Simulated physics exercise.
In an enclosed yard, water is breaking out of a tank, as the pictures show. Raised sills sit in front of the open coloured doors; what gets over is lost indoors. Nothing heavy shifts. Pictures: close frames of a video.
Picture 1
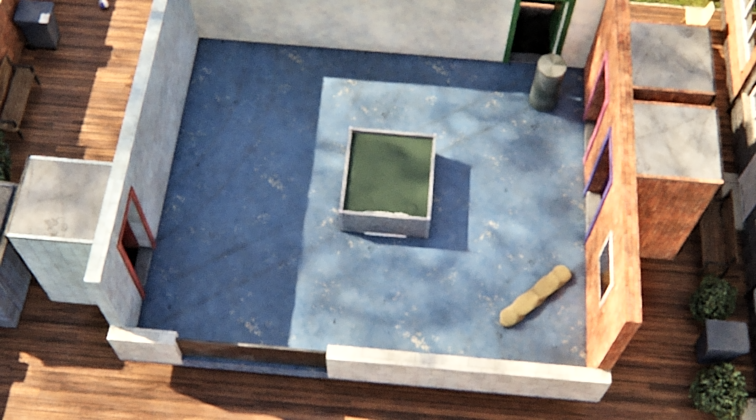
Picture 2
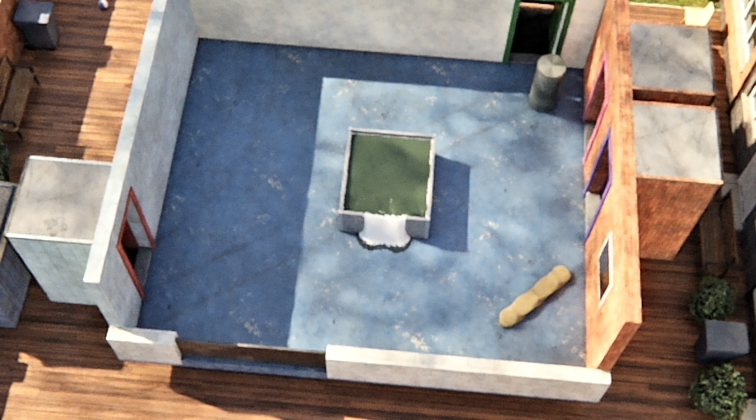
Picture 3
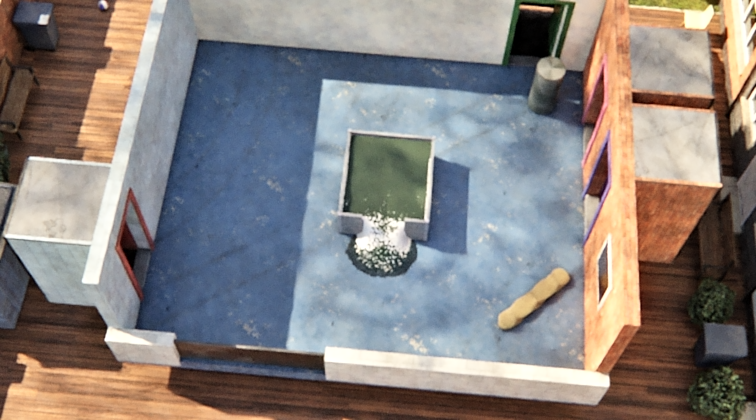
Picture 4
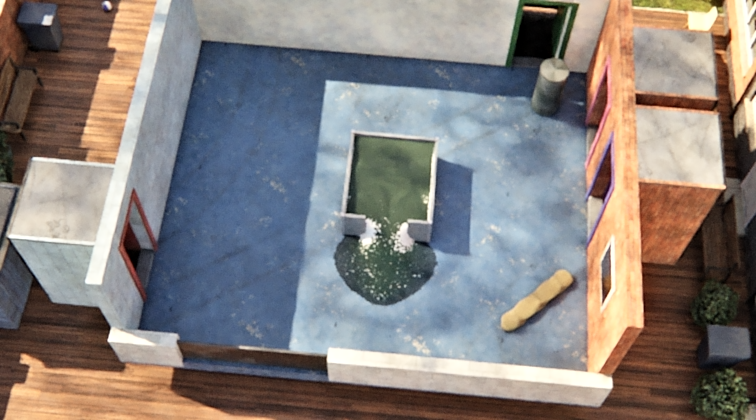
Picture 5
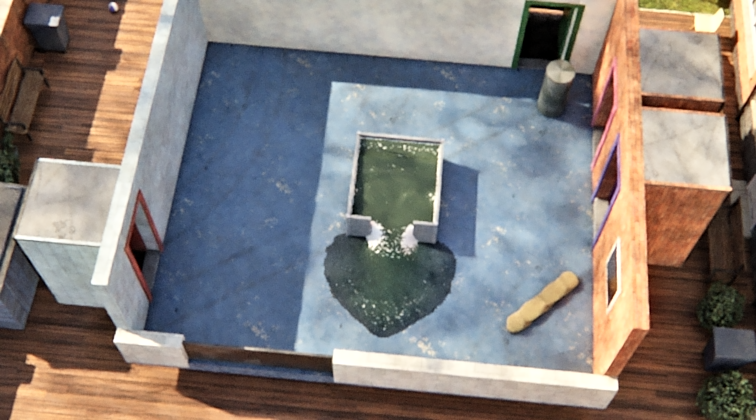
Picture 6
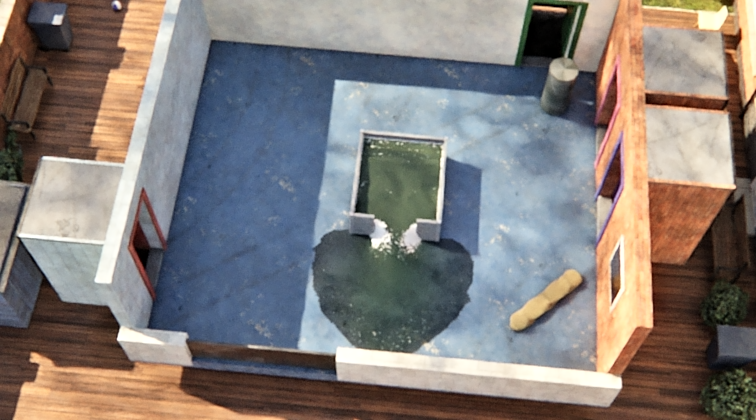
In an enclosed yard with a worn blue floor, seen from high above, wooden decking surrounds pale walls and a rusty orange right wall. A square tank of green water sits mid-yard, with a lumpy tan object lower right and a grey cylinder near the green-framed doorway. Water bursts through the tank's front and spreads toward the near wall in a widening dark pool, while the camera shifts slightly.
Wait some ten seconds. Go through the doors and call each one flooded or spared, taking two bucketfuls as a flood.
Green door: Spared, pink door: Spared, red door: Spared, blue door: Spared.
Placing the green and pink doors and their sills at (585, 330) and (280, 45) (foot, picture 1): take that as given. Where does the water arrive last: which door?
The answer is the pink-painted one.
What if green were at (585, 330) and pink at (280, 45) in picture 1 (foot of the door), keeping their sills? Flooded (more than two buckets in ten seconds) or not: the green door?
Green door: Goes past it.
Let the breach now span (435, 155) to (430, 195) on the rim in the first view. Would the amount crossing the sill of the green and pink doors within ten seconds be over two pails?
As I see it, the green one breaks the limit and the pink one breaks the limit.
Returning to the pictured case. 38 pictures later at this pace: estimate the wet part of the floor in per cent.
Share estimate: About 50 per cent.
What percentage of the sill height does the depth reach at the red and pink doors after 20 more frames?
Some 90 percent and then some 0 percent.
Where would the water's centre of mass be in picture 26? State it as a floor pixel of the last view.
At roughly (387, 276).
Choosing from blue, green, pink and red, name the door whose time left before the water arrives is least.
The red-painted one.
A moment on, water covers 15 % of the floor; the green door not reached, the pink door not reached, the red door not reached, the blue door not reached.
Next, water covers 20 % of the floor; the green door not reached, the pink door not reached, the red door not reached, the blue door not reached.
Then, water covers 30 % of the floor; the green door not reached, the pink door not reached, the red door wet at the sill, nothing in, the blue door not reached.
Later, water covers 50 % of the floor; the green door not reached, the pink door wet at the sill, nothing in, the red door wet at the sill, nothing in, the blue door wet at the sill, nothing in.
In the end, water covers 80 % of the floor; the green door wet at the sill, nothing in, the pink door wet at the sill, nothing in, the red door wet at the sill, nothing in, the blue door wet at the sill, nothing in.
